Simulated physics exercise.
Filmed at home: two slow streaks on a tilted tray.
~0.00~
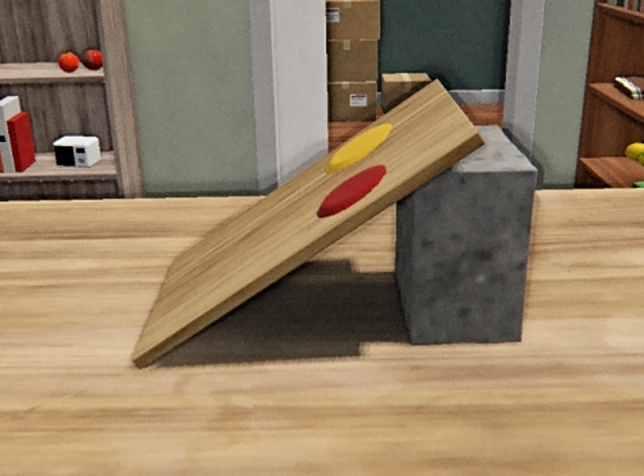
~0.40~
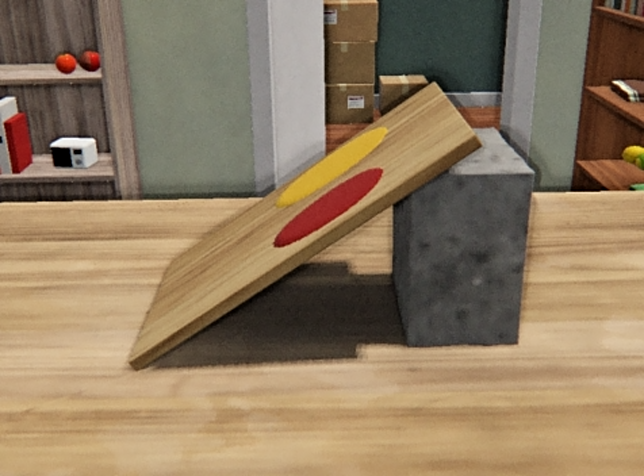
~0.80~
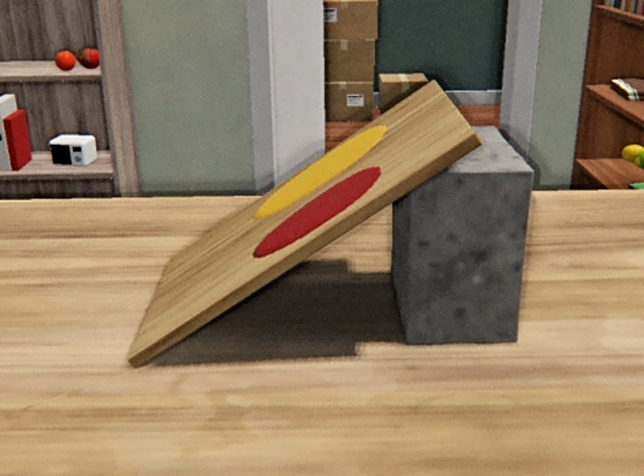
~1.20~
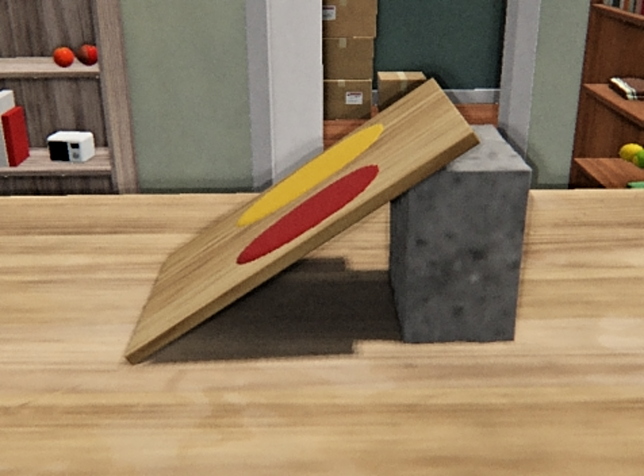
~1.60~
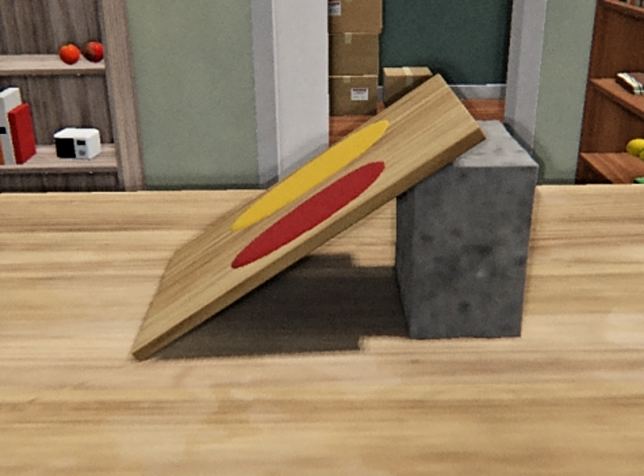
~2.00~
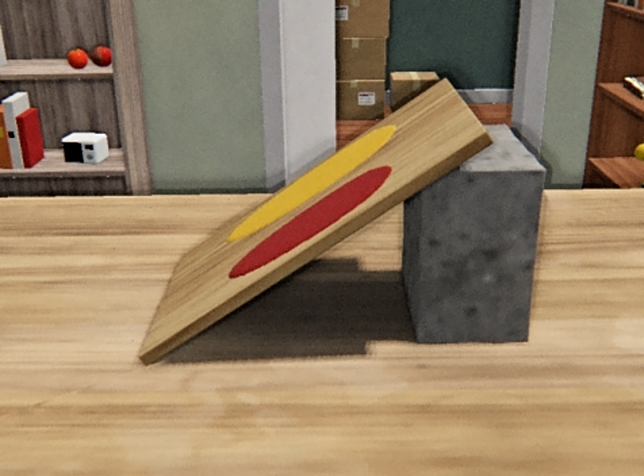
At the start, a yellow spot and a red spot of glaze sit high on a wooden board propped against a gray block. Both stretch down the slope into long streaks, quickly at first, then more and more slowly, barely lengthening by the end as the view shifts slightly.
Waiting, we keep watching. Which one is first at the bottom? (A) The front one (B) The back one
B, the back one.
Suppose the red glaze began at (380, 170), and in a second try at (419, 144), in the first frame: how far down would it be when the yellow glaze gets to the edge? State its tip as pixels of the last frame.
Tip, last view - start 1: (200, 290), start 2: (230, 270).
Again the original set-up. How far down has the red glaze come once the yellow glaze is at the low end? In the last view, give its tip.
Front location, last frame: Close to (181, 305).
By 3.2 s, the red glaze is three quarters of the way down; the yellow glaze is close to the edge.
By 4.3 s, the red glaze is close to the edge; the yellow glaze is close to the edge.
By 5.1 s, the red glaze is close to the edge; the yellow glaze is at the low edge.
